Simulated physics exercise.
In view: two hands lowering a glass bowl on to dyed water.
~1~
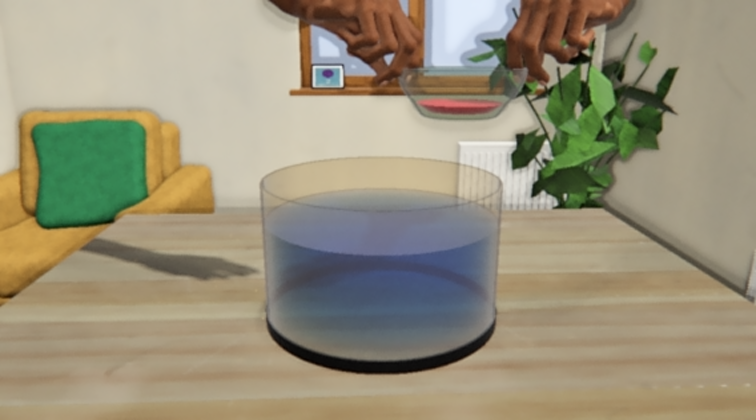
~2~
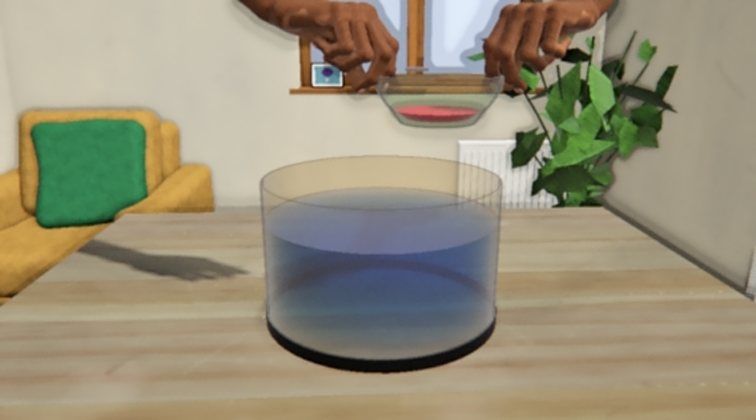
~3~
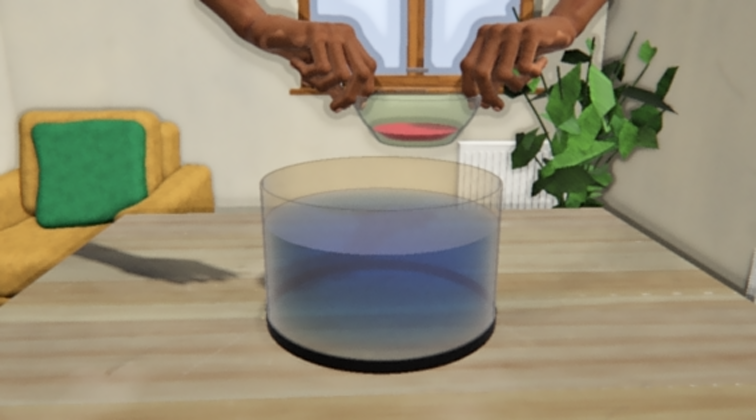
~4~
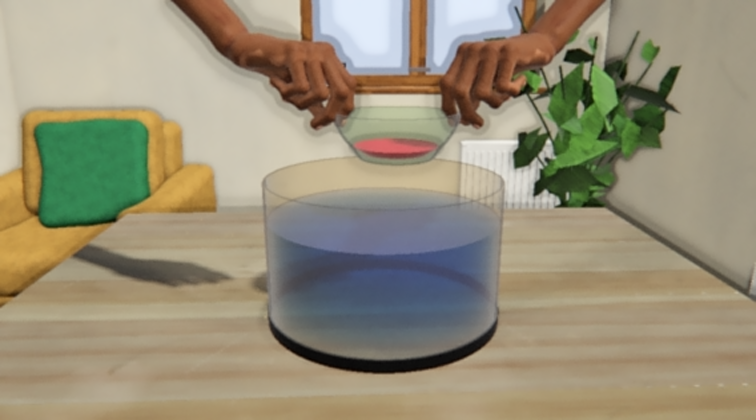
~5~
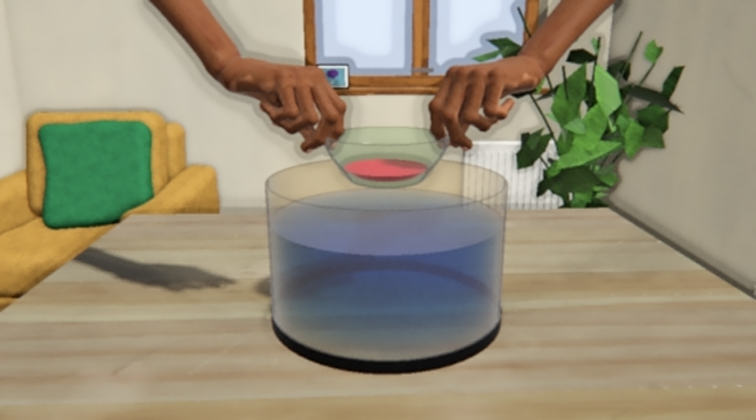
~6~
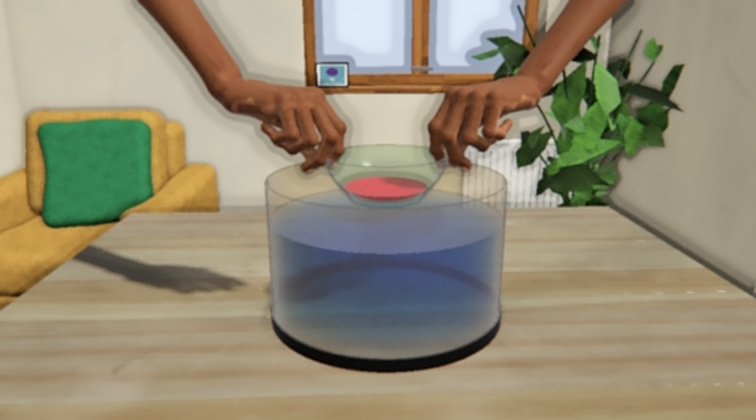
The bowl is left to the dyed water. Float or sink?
Once free, it floats.
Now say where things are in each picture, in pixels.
The first frame shows bowl (460, 90) nearly empty; above the big tub.
The second frame shows bowl nearly empty, surface at (437, 111); coming down.
The third frame shows bowl (416, 116) nearly empty; lower.
The fourth frame shows bowl nearly empty, surface at (396, 146); lower still.
The fifth frame shows bowl (386, 155) nearly empty; close to the surface.
The sixth frame shows bowl nearly empty, surface at (386, 187); just over the surface.
A moment on, the bowl dips into the dyed water.
Further on, it bobs and steadies.
When it is over, the bowl floats with about half of its side showing.
